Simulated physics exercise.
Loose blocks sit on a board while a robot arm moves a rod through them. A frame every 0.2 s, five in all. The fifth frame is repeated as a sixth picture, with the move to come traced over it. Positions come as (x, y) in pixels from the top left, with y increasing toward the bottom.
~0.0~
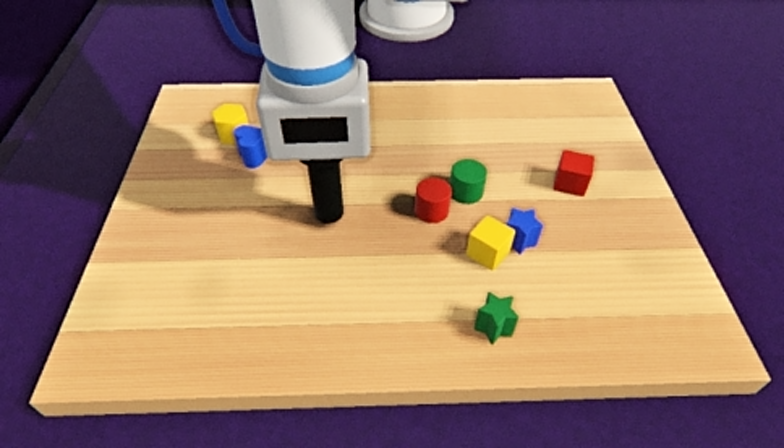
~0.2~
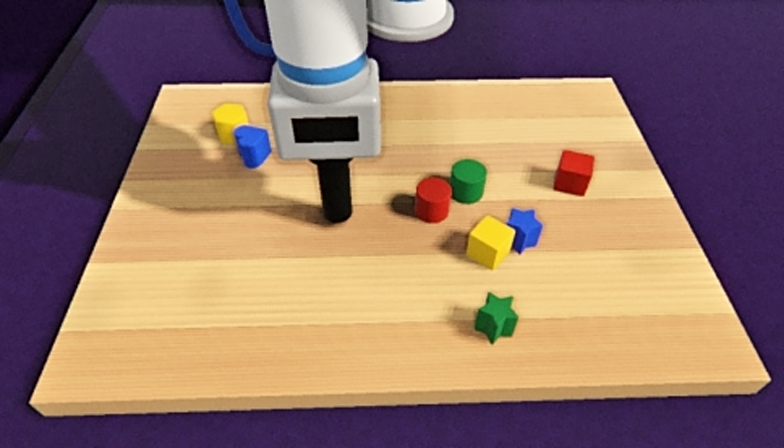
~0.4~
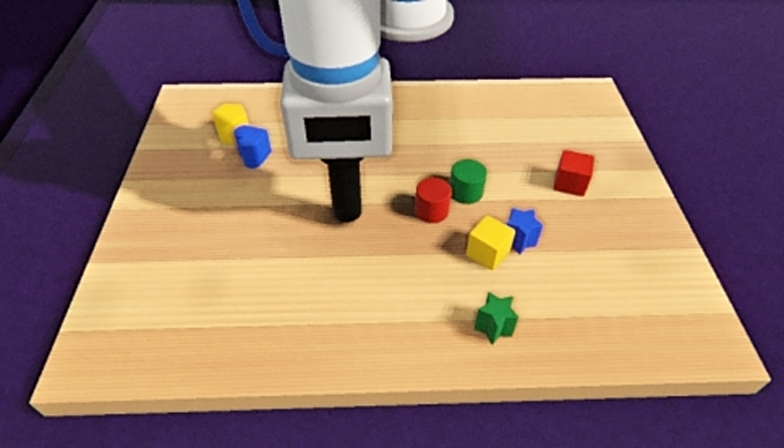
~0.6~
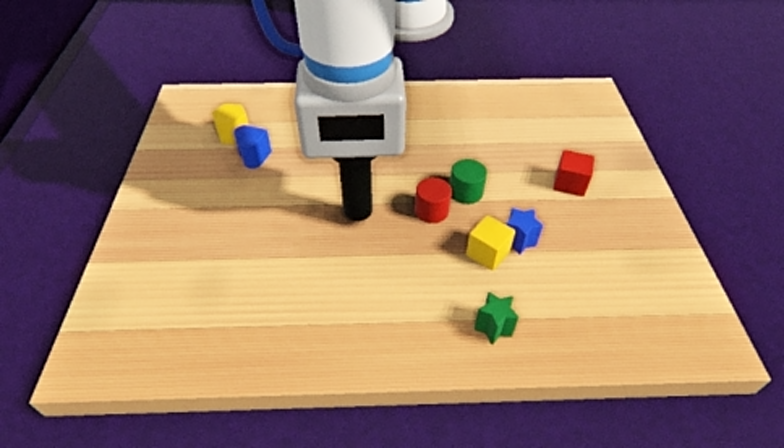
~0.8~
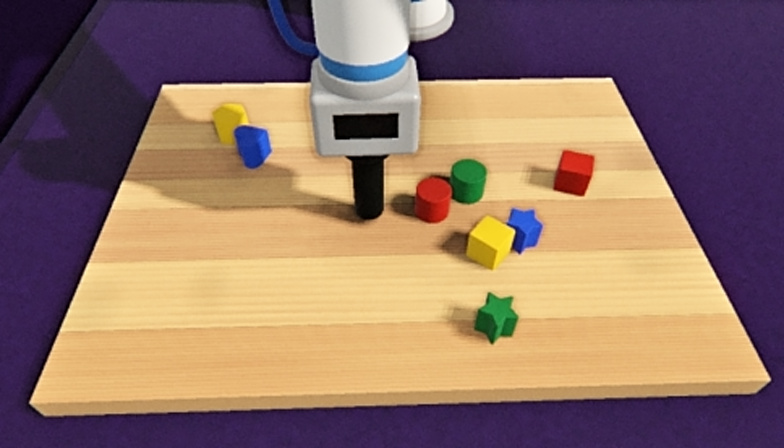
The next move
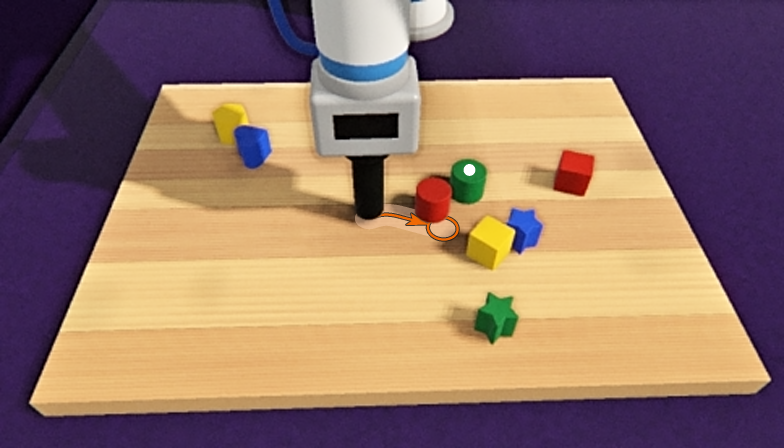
A robot arm slid its black rod slowly to the right across a wooden board, closing some of the gap to the red round block, while the colored blocks scattered around it stayed still.
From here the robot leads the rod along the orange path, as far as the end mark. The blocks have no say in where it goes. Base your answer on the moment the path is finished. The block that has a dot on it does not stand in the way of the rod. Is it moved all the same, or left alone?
It shifts.
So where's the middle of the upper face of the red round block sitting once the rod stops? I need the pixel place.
It should be at (465, 188) by then.
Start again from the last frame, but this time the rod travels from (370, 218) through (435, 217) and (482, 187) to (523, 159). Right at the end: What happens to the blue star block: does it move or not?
It ends up on the same spot.
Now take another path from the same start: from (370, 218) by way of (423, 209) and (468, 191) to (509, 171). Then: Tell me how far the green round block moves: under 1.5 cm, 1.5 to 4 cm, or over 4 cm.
Final distance: More than 4 cm.
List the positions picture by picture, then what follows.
The first frame shows rod tip (329, 214); block tops, red round block (434, 189); green round block (469, 170); yellow square block (493, 232).
The second frame shows rod (338, 214); blocks unchanged.
The third frame shows rod (348, 213); blocks unchanged.
The fourth frame shows rod (358, 212); blocks unchanged.
The fifth frame shows rod (369, 211); red round block (434, 189); green round block (469, 170); yellow square block (493, 232).
Path on the board, from (370, 218) via (394, 215) and (418, 222), ending at (443, 228); the dot is on the green round block.
What follows on the original path. Halfway along, rod (406, 211); red round block (438, 189).
At the end, rod (444, 221); red round block (465, 188); green round block (475, 165); yellow square block in place.
